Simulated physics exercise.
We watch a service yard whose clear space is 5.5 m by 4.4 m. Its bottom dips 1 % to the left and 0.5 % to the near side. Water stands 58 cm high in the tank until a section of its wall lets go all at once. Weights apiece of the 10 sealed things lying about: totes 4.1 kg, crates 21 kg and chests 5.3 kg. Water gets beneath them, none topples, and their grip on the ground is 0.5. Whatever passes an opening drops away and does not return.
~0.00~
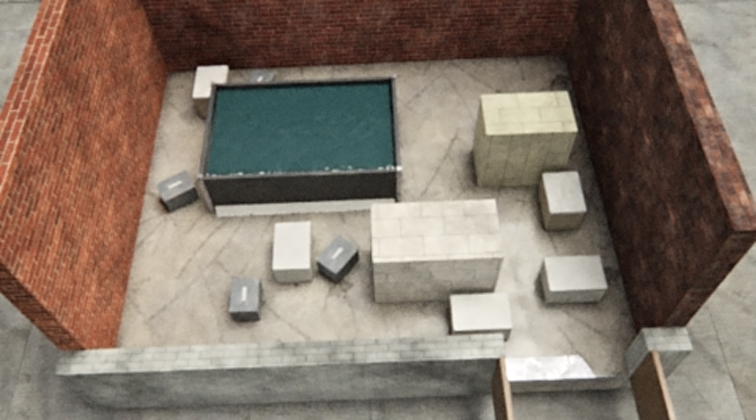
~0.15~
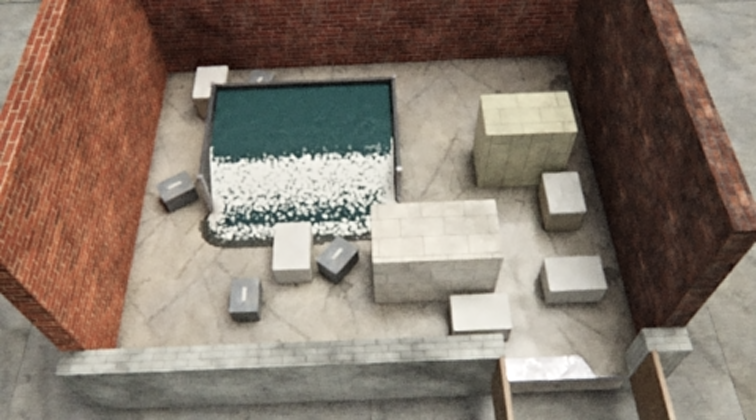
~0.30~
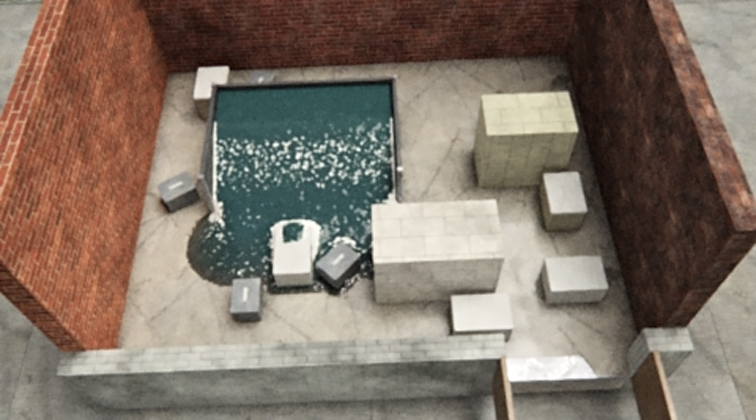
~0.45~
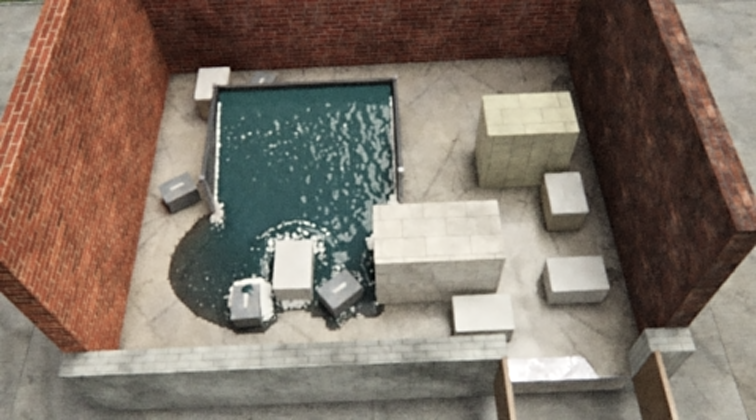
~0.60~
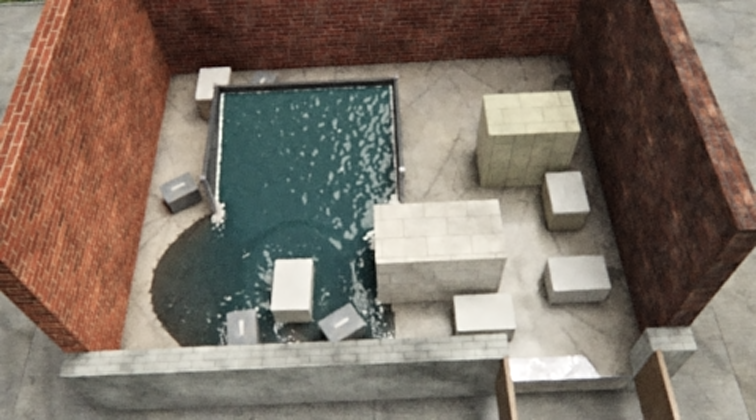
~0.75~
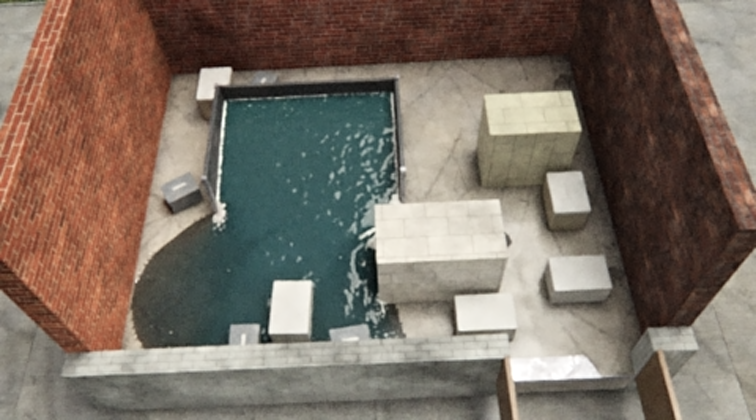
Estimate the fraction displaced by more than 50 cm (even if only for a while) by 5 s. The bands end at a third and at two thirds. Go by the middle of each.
That comes to two thirds or more.
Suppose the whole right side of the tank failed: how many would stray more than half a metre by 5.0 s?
Then 5.
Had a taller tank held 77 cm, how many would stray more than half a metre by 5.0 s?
Then 8.
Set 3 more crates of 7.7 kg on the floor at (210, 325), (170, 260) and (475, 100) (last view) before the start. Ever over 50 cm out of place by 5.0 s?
In turn: More, past it, under.
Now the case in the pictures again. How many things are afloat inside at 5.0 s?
At that moment 6.
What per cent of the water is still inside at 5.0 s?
Some 94 per cent remains.
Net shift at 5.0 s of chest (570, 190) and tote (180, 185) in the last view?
In that order: 40 cm, 200 cm.
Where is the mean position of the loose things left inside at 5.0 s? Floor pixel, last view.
At about (354, 133).
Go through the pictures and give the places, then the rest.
In the first frame, a tote at (337, 254) rests on the ground; a crate at (292, 245) rests on the ground; 3.1 m2 under water; 0 of 10 have shifted.
In the second frame, a tote at (337, 254) rests on the ground; a crate at (292, 245) rests on the ground; water covers 4.1 m2; 0 of 10 have shifted.
In the third frame, a tote at (338, 260), on the bottom, 7 cm from its start; a crate at (293, 249) rests on the ground, 5 cm from its start; water covers 5.2 m2; 1 of 10 have shifted.
In the fourth frame, a tote at (340, 289), on the bottom, 43 cm from its start; a crate at (293, 264) rests on the ground, 24 cm from its start; 6.4 m2 under water; 3 of 10 have shifted.
In the fifth frame, a tote at (342, 323) rests on the ground, 83 cm from its start; a crate at (292, 284) rests on the ground, 49 cm from its start; 7.8 m2 under water; 3 of 10 have shifted.
In the sixth frame, a tote at (350, 340), on the bottom, 103 cm from its start; a crate at (290, 307) rests on the ground, 75 cm from its start; water covers 8.9 m2; 3 of 10 have shifted.
After 1.1 s 3 of 10 are over 50 cm from their spots; 3 afloat.
After 2.2 s 4 of 10 are over 50 cm from their spots; 4 afloat.
After 3.5 s 5 of 10 are over 50 cm from their spots; 6 afloat.
After 5.0 s 8 of 10 are over 50 cm from their spots, and 8 have been at some point; 6 afloat.
